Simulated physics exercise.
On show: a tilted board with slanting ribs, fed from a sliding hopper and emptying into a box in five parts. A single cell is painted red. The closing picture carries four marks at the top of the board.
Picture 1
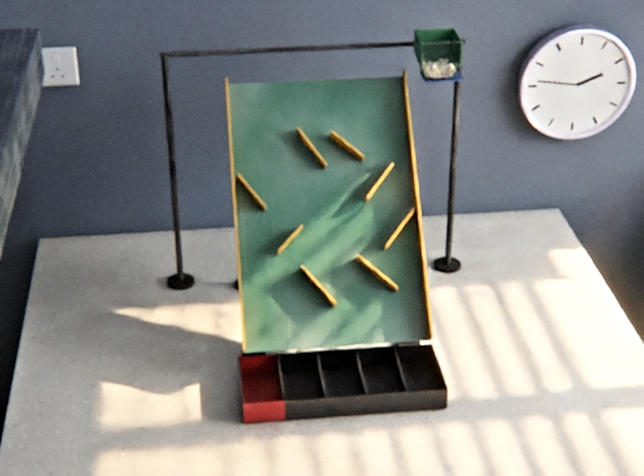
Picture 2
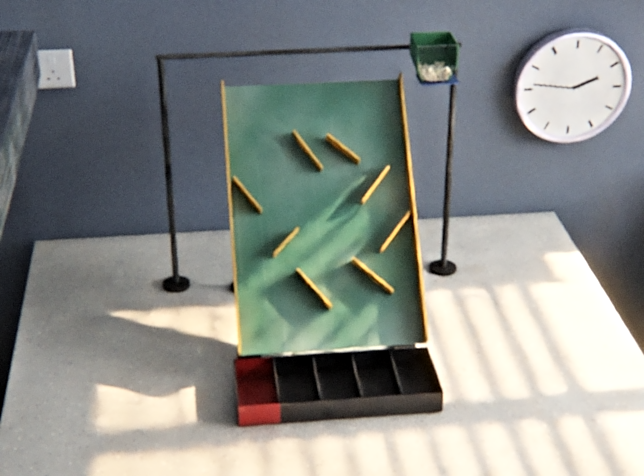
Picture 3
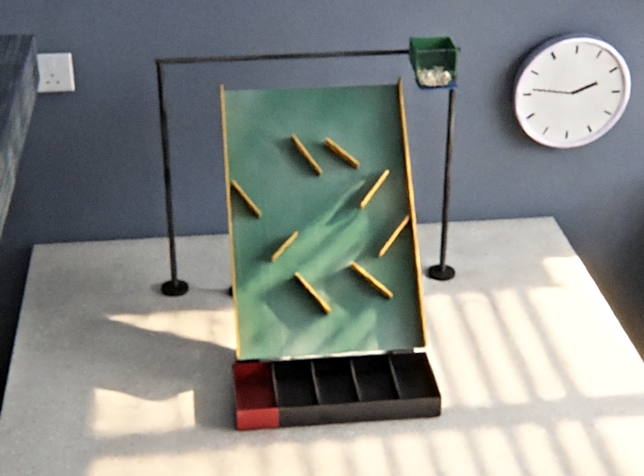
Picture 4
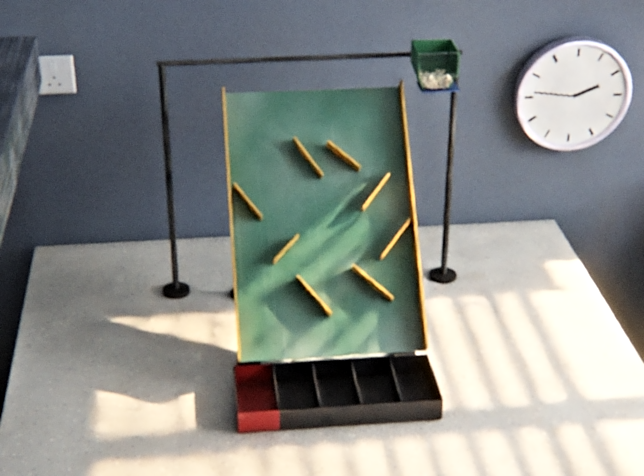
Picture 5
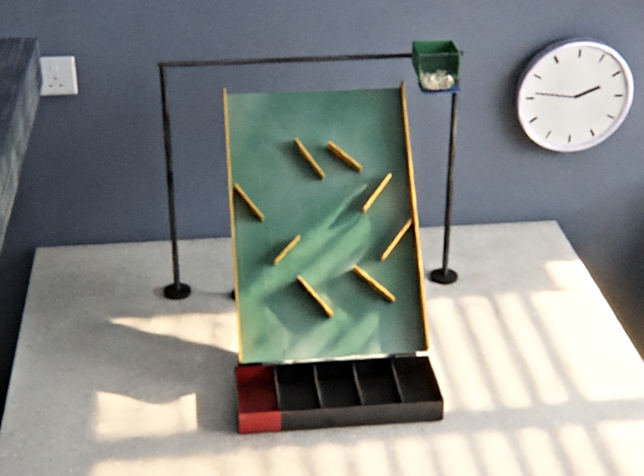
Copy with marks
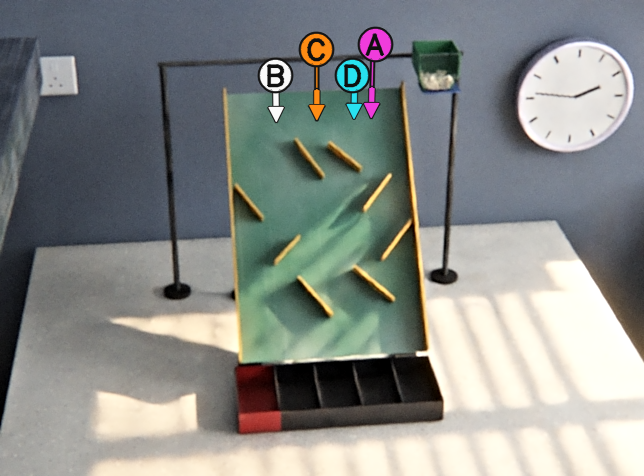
In this clip, a green tilted board with slanting ribs stands above a black tray with one red cell at left, while a small hopper of white beans sits at upper right; nothing moves except slight shifts of the view.
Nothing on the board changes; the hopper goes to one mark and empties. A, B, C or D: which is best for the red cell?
I would pick mark B.
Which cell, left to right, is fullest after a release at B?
The first.
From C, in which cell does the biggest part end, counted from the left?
It is the fifth one.
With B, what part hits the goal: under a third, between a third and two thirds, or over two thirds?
Over two thirds.
On the marked copy, mark A meets the board at (371, 112); mark B meets the board at (276, 116); mark C meets the board at (316, 114); mark D meets the board at (354, 113).
For mark A, none in the red cell, nearly all in other cells, a stray few held on the board.
For mark B, most in the red cell, about a quarter in other cells.
For mark C, none in the red cell, nearly all in other cells.
For mark D, none in the red cell, nearly all in other cells, a small part held on the board.
